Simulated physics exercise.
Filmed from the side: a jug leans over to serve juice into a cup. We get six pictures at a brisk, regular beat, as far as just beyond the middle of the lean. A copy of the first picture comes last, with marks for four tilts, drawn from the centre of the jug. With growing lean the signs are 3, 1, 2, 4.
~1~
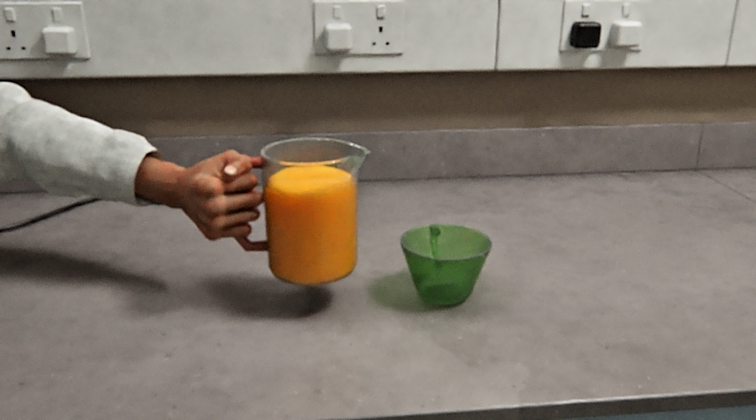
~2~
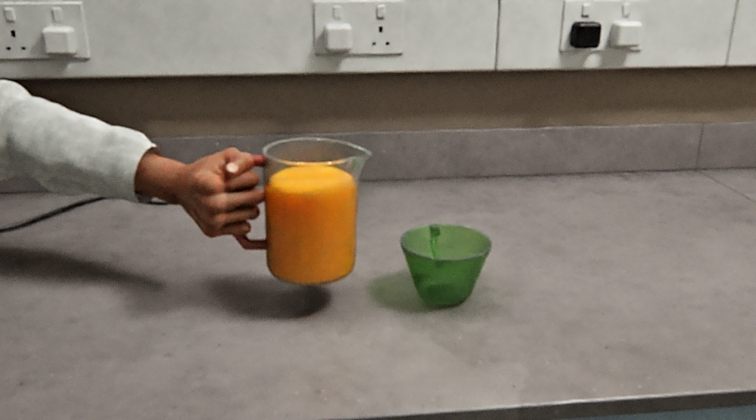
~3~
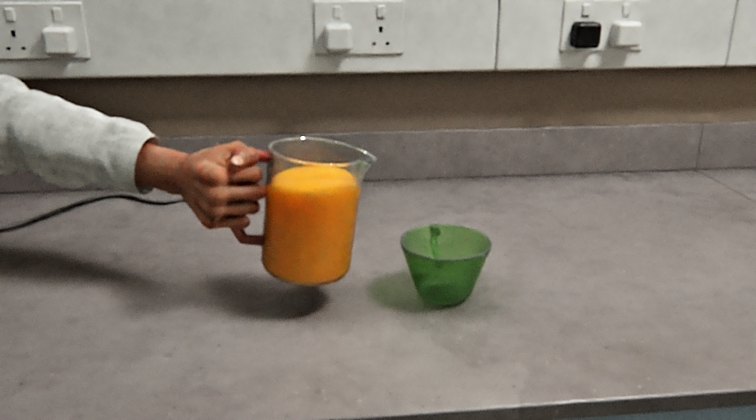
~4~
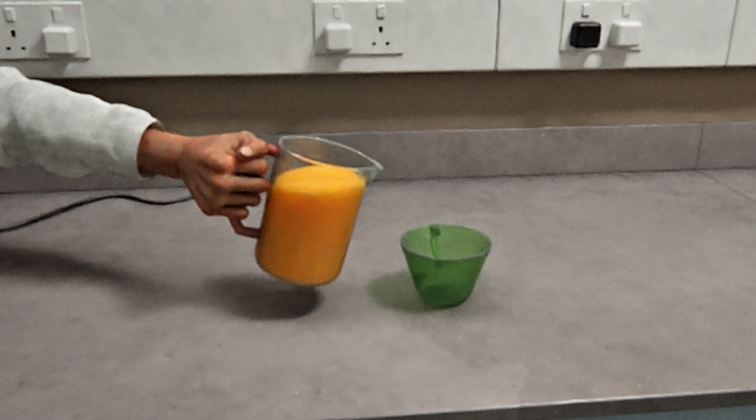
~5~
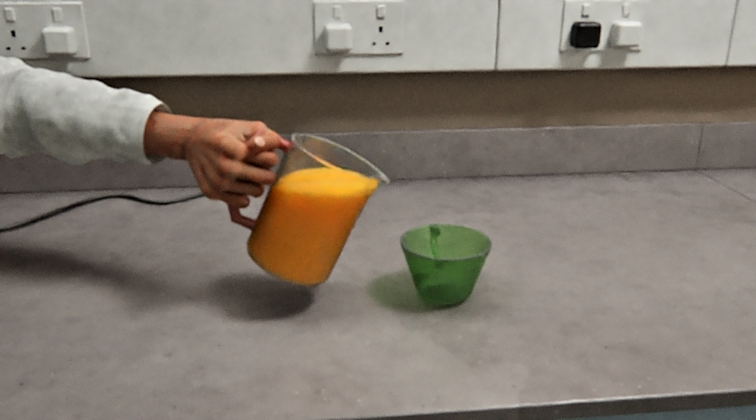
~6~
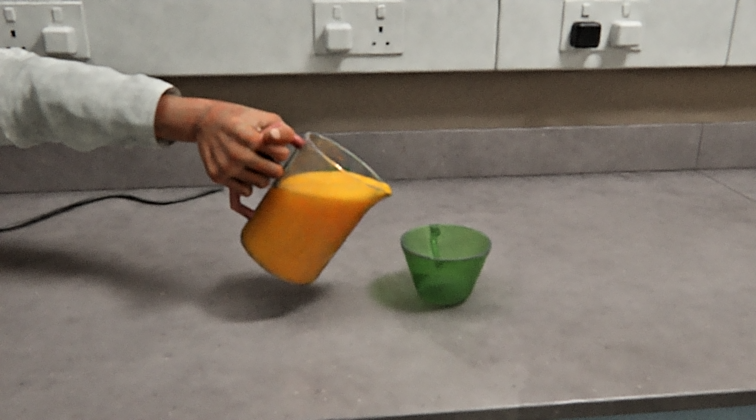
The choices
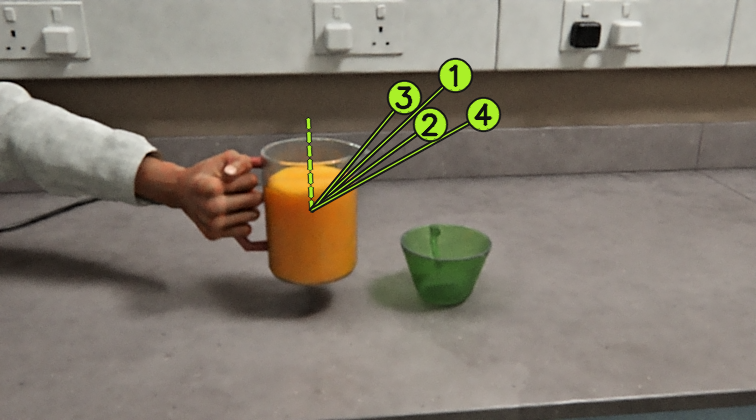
A glass jug of orange juice, gripped by its handle in a hand reaching from the left, starts upright above a grey countertop beside a small green cup. The hand then tilts it steadily rightward, and the juice slides up to the lip, with none leaving the jug.
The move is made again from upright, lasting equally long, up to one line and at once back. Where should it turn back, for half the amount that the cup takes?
The best tilt is 2.
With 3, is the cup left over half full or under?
Under.
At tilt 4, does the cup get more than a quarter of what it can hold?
Yes, clearly.
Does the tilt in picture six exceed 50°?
No, it does not.
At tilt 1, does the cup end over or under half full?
Under half.
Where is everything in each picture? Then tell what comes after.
Upright, lip at (368, 151); rim of the cup round (446, 240); nothing has left yet.
Upright, lip at (370, 153); nothing has left yet.
Tipped about 7°, lip at (375, 159); nothing has left yet.
Tipped about 15°, lip at (381, 168); nothing has left yet.
Tipped about 25°, lip at (387, 180); nothing has left yet.
Tipped about 36°, lip at (391, 193); nothing has left yet.
On the marked copy, 1 at (443, 86); 2 at (416, 134); 3 at (394, 110); 4 at (468, 123).
If 1 is chosen, the cup ends with about 29 % of what it can hold.
If 2 is chosen, the cup ends with about 48 % of what it can hold.
If 3 is chosen, the cup ends with about 14 % of what it can hold.
If 4 is chosen, the cup ends with about 69 % of what it can hold.
